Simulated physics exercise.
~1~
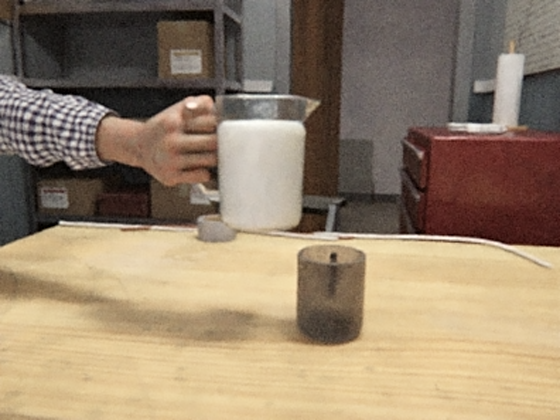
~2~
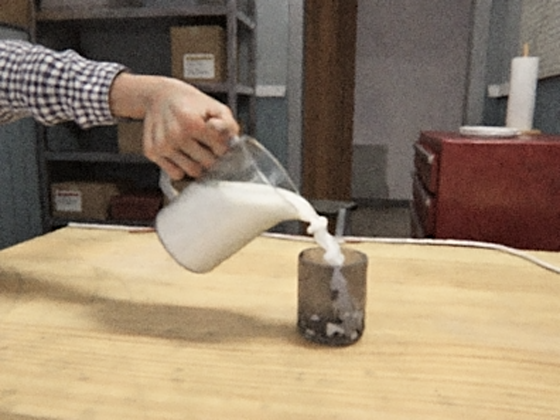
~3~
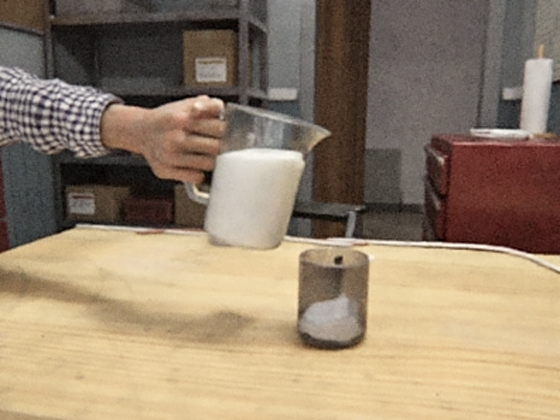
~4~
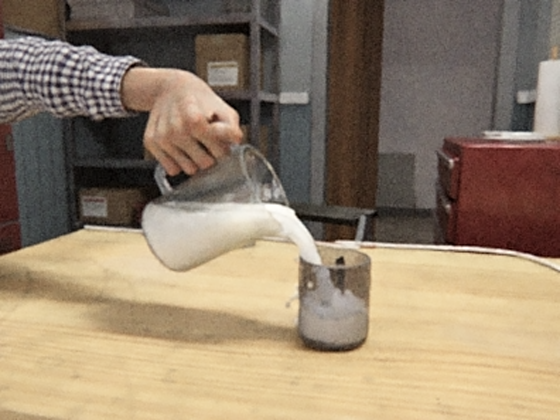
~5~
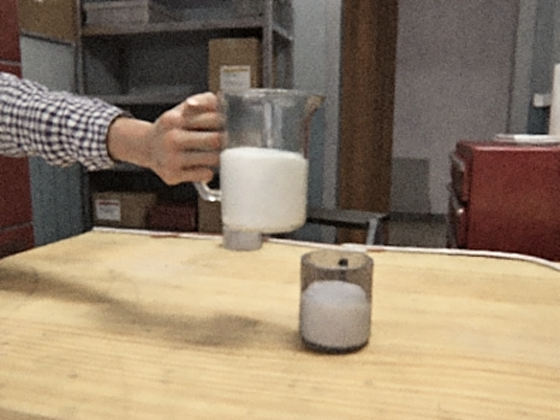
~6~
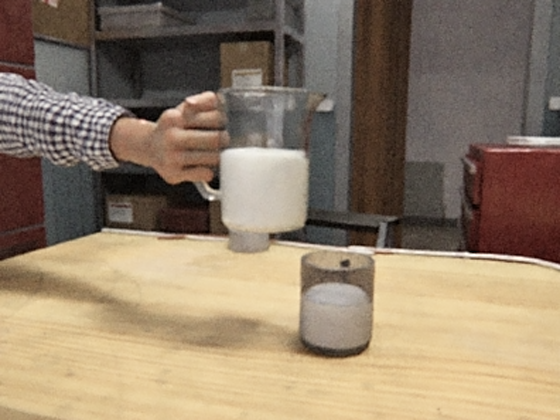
A hand tipping a glass jug of milk twice over a smoky tumbler, leaving it partly filled and the jug held upright.
